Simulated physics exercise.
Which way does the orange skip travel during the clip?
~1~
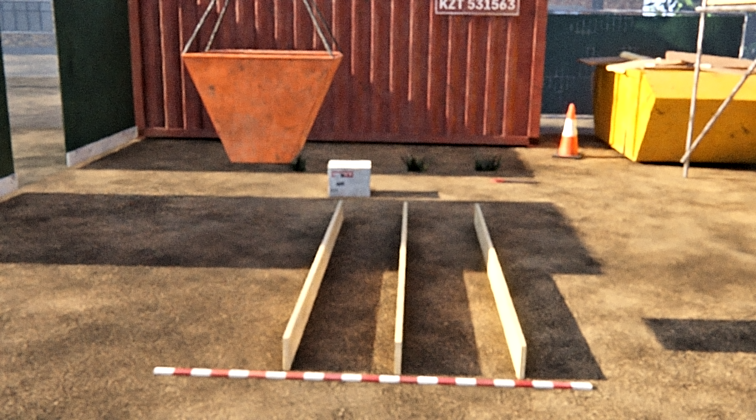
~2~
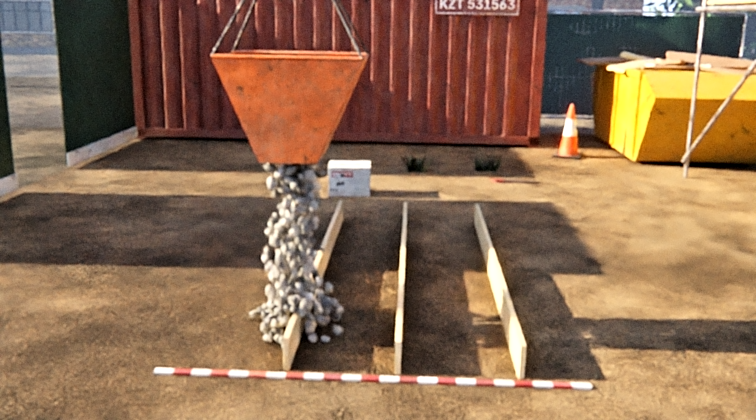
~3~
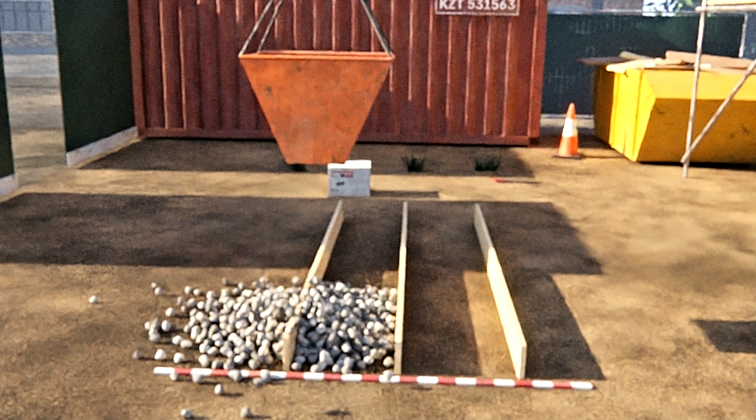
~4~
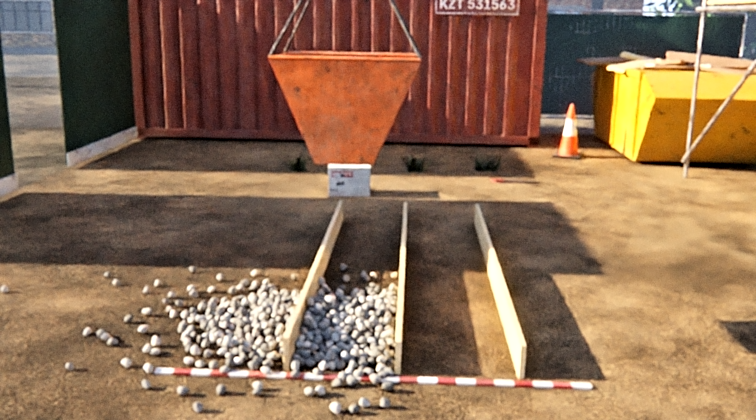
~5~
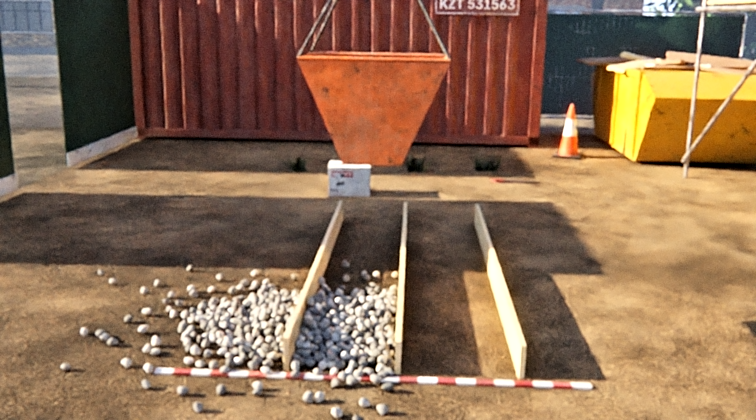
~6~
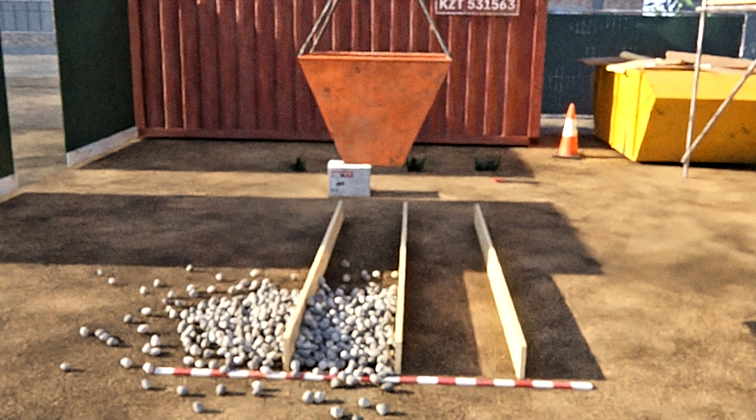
The skip travels to the right.
